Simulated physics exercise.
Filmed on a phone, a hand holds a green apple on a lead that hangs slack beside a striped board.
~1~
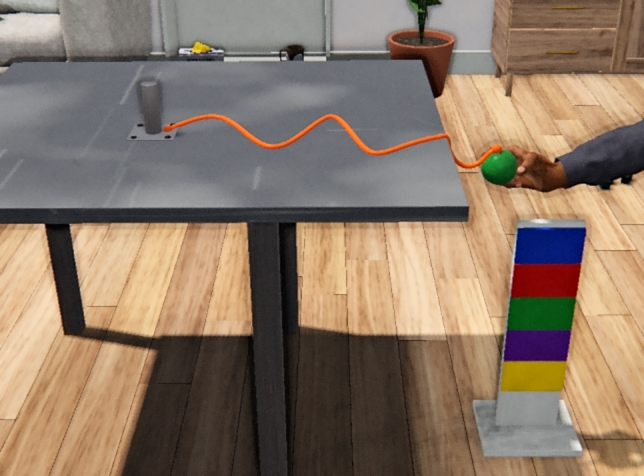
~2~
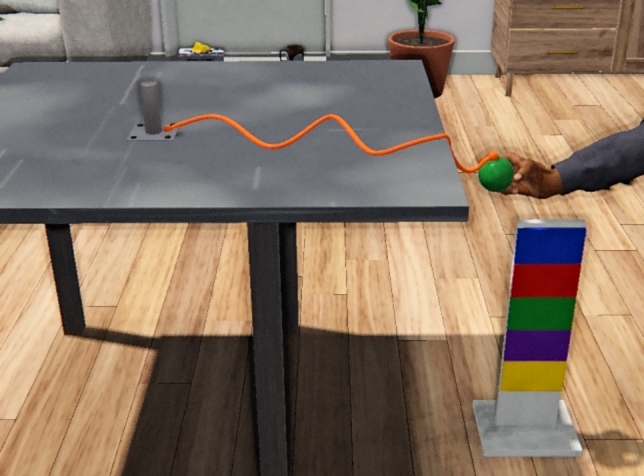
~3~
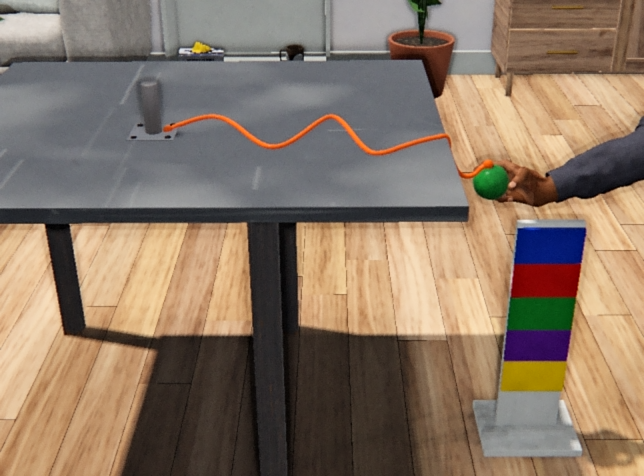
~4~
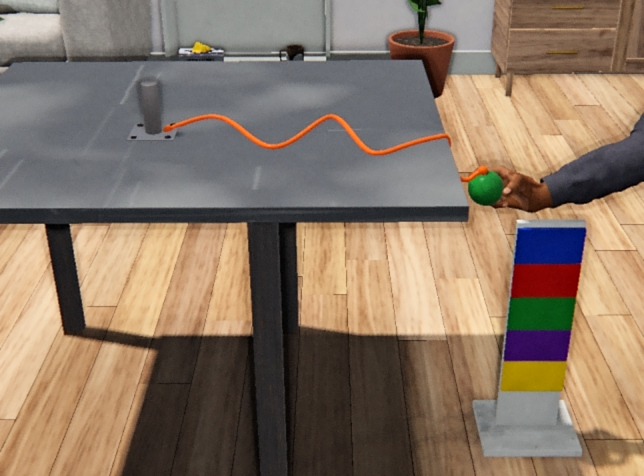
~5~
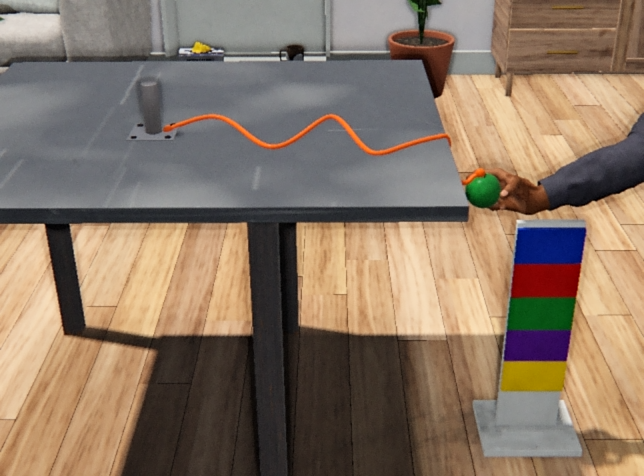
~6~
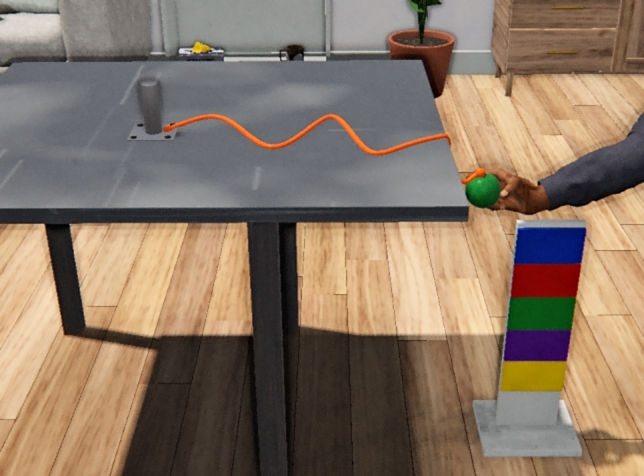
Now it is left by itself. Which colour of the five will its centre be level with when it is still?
Its centre will be level with yellow.
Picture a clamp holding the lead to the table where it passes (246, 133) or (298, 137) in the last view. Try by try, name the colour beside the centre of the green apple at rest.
In that order: Purple; green.
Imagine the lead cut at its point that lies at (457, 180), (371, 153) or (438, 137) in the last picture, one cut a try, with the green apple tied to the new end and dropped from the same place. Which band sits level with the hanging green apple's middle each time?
In turn it lines up with purple, blue and green.
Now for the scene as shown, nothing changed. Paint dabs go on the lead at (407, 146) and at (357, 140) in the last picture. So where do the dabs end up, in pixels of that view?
End positions: About (438, 262) and about (443, 196).
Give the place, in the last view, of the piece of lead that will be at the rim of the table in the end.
In the last picture it is at roughly (337, 118).
Soon after, apple near (452, 360); level with purple.
After that, apple near (417, 374); level with yellow.
In the end, apple near (430, 375); level with yellow. The lead holds its middle at yellow.
